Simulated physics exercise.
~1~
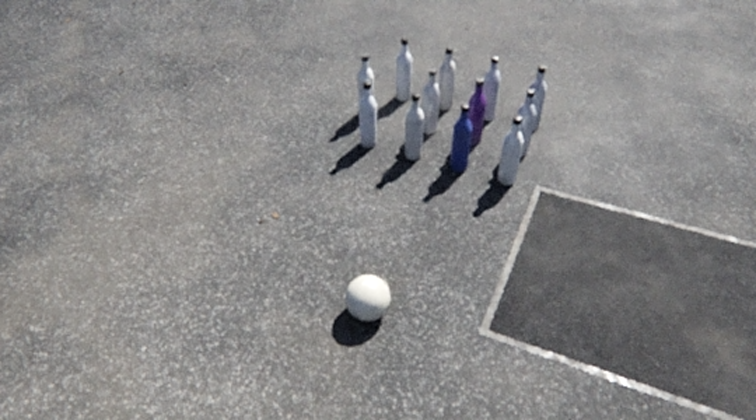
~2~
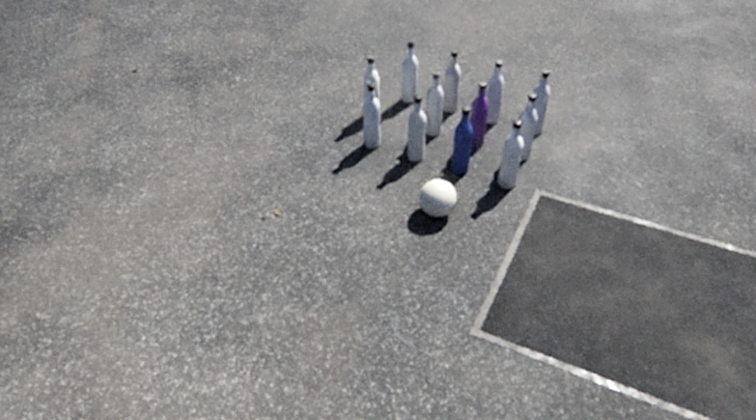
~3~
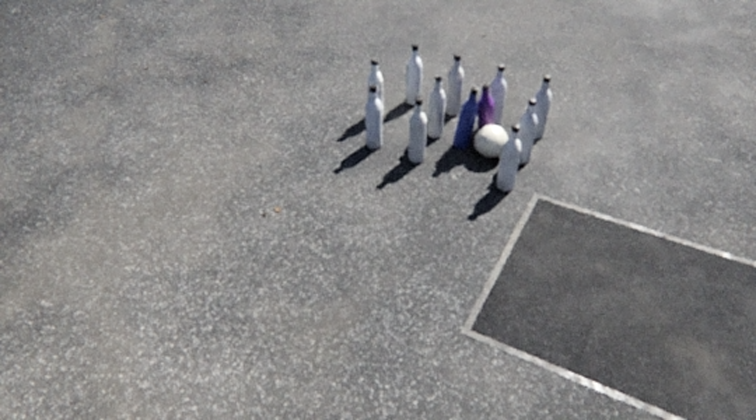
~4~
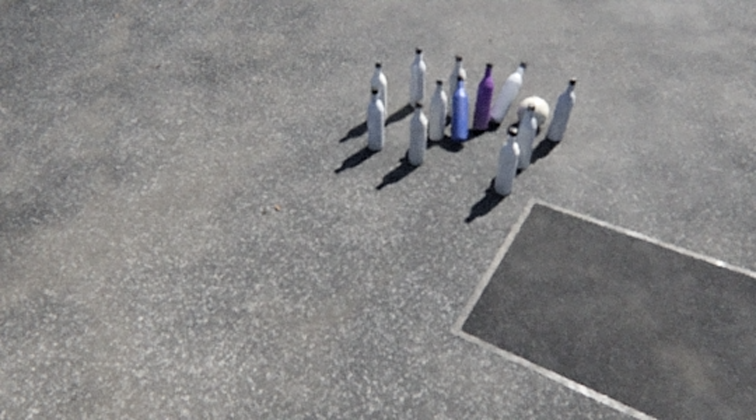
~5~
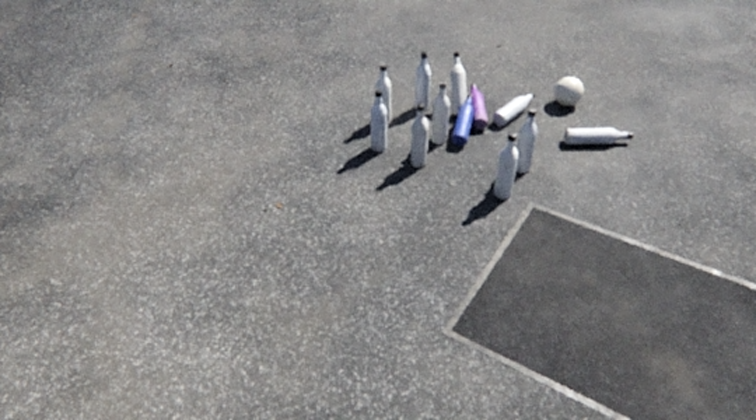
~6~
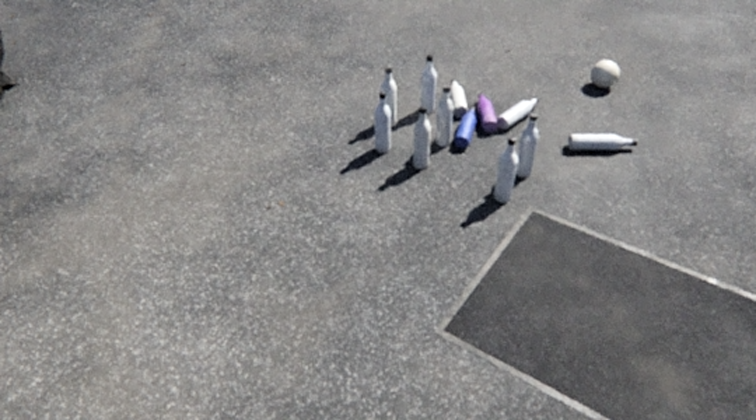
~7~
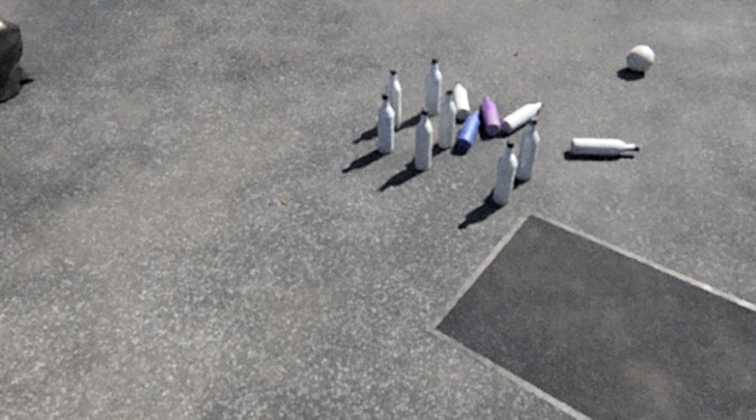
On a grey tarmac surface beside a darker patch edged with a pale line, a group of capped bottles stands upright, most of them whitish, one blue and one purple. A pale ball rolls away from the viewer and to the right, towards them. It strikes the blue bottle and pushes in among the others, tipping the blue, the purple and some pale ones. The ball comes out behind the group as the struck bottles topple onto their sides. Five bottles end up lying down, the blue and purple among them, while the rest stay standing and the ball keeps rolling away towards the upper right.
